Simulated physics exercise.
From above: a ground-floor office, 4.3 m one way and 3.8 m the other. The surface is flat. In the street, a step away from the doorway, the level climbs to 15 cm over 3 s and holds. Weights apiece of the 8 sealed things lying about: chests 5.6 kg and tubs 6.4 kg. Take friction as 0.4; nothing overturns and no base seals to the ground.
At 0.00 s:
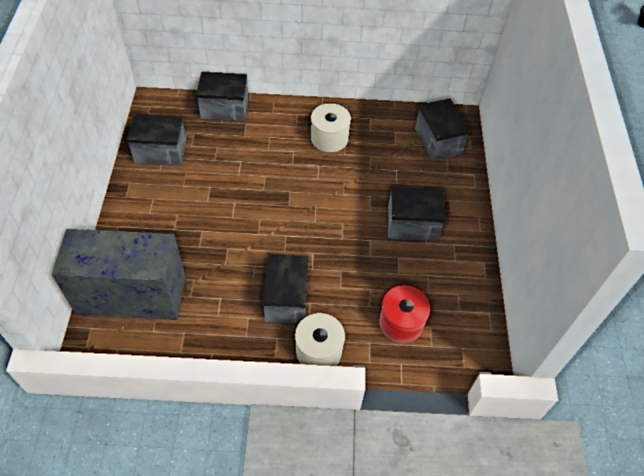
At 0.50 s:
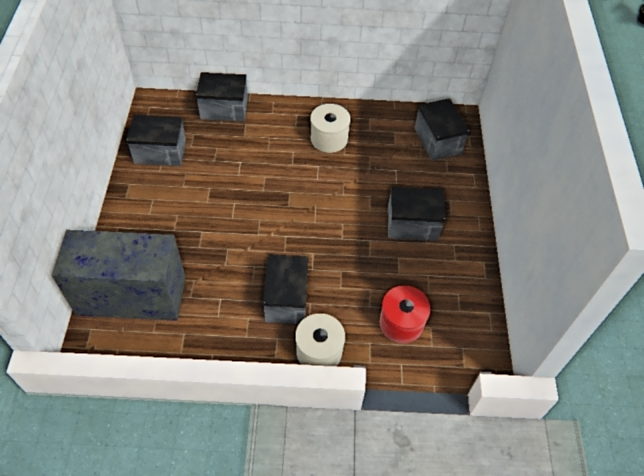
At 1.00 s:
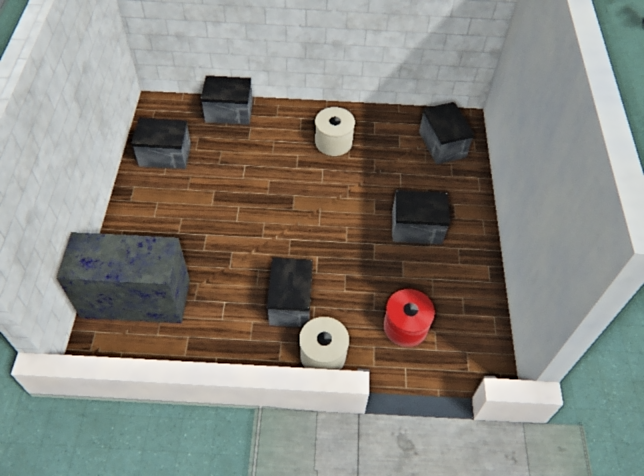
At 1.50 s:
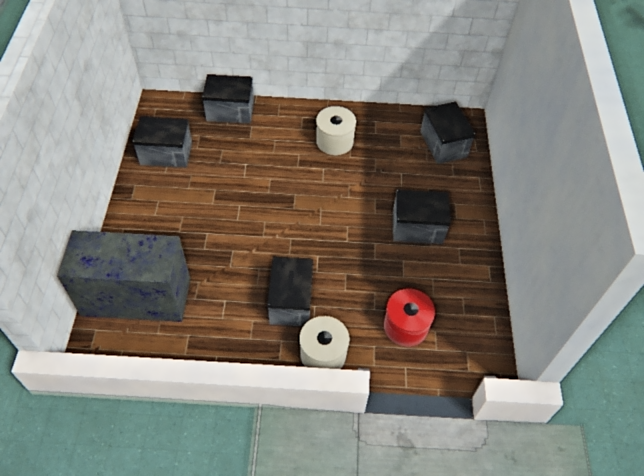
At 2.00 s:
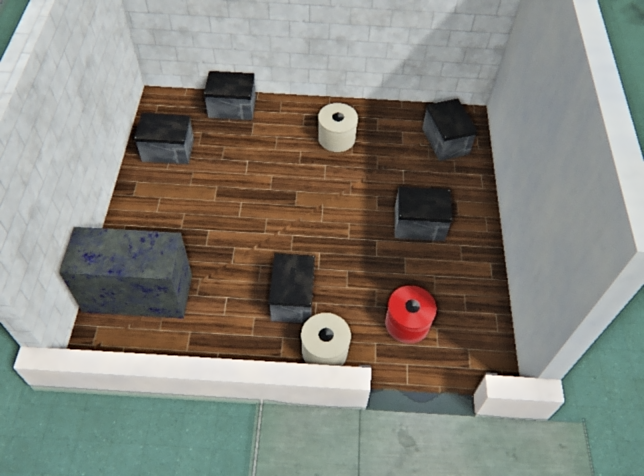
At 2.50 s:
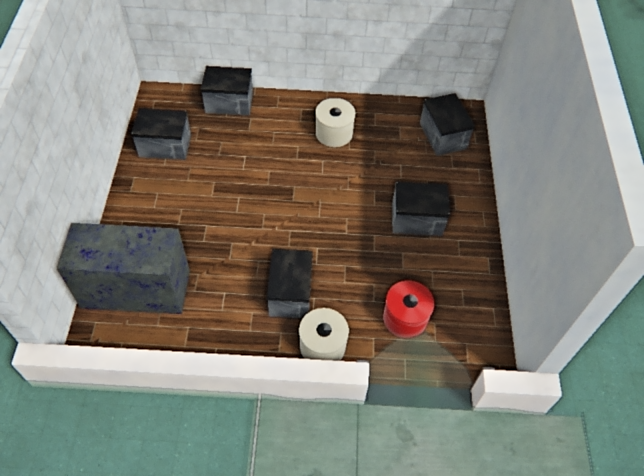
In a ground-floor office seen from above, dark chests, two cream tubs and a red tub stay still on the wooden floor while the ground outside turns greener and a thin sheet of water enters through the doorway.
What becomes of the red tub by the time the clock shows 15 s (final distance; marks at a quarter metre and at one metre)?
The red tub travels far.
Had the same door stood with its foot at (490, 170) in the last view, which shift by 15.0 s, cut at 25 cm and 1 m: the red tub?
In that case the red tub is nudged along.
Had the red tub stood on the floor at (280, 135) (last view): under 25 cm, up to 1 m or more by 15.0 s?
It gets carried off.
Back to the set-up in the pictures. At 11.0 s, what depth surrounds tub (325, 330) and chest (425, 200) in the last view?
Roughly 2 and 6 cm.
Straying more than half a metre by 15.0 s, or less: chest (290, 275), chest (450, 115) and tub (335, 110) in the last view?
In that order: Short of it, past it, past it.
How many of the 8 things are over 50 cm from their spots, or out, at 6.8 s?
I count 2.
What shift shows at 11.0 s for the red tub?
Roughly 250 cm by then.
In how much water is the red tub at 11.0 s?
Roughly 6 cm.
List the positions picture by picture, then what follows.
The red tub at (406, 306), on the bottom; 0.0 m2 under water; 0 of 8 have shifted, in the first picture.
The red tub at (407, 306), on the bottom; water covers 0.0 m2; 0 of 8 have shifted, in the second picture.
The red tub at (411, 310), on the bottom; 0.0 m2 under water; 0 of 8 have shifted, in the third picture.
The red tub at (411, 310) rests on the ground; 0.0 m2 under water; 0 of 8 have shifted, in the fourth picture.
The red tub at (413, 307) rests on the ground; water covers 0.0 m2; 0 of 8 have shifted, in the fifth picture.
The red tub at (410, 301) rests on the ground; water covers 0.4 m2; 0 of 8 have shifted, in the sixth picture.
After 3.5 s the red tub is near (403, 267), 0.4 m from its start, aground; 0 afloat.
After 6.8 s the red tub is near (358, 138), 2.1 m from its start, aground; 2 afloat.
After 11.0 s the red tub is near (267, 118), 2.7 m from its start, afloat; 6 afloat.
After 15.0 s the red tub is near (214, 236), 2.0 m from its start, afloat; 8 afloat.
